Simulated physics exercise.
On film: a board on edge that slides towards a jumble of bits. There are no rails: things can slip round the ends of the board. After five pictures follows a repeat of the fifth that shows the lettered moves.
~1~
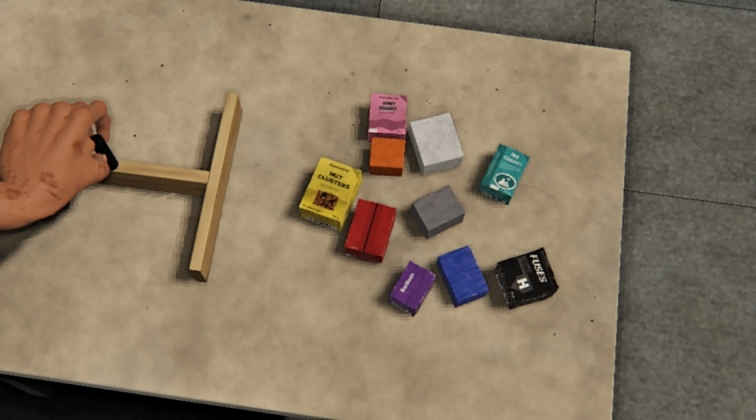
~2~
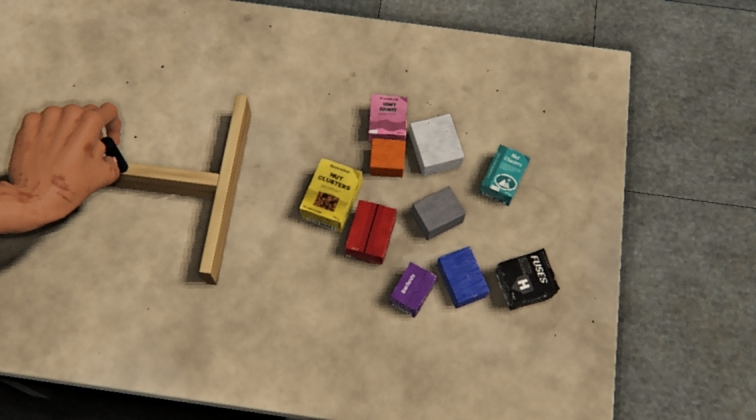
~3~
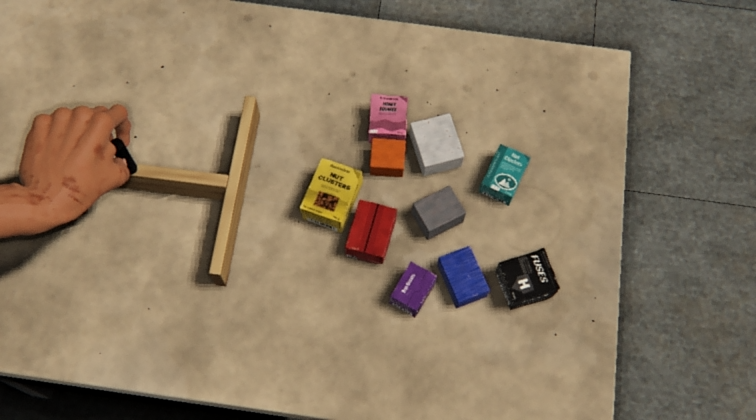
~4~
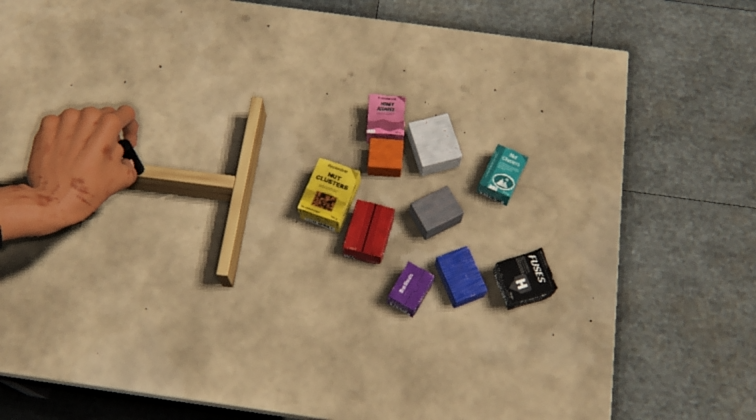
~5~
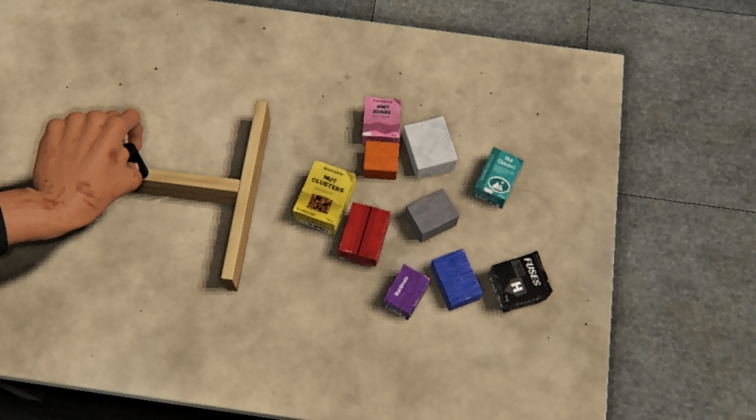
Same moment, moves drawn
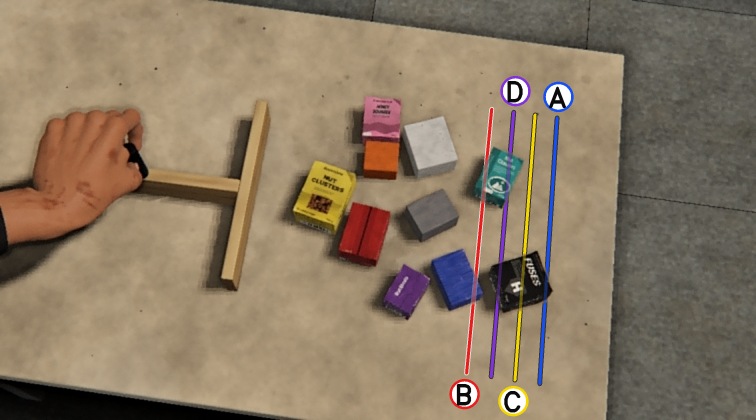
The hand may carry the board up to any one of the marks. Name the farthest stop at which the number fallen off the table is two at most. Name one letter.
As far as mark A.
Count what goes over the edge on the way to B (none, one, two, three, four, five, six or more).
In all, none.
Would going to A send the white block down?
By then, no.
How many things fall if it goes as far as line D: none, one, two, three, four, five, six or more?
In all, none.
On the copy, A at (549, 243); B at (480, 234); C at (526, 240); D at (503, 237).
On A. First, board (355, 202); pink packet (391, 122); purple packet (409, 297).
Then, board (467, 217); black box (557, 280); blue block (526, 314).
Finally, board (551, 229); black box over the edge; grey block (615, 240); one fallen.
By contrast, B is within the limit but short; C is within the limit but short; D is within the limit but short.
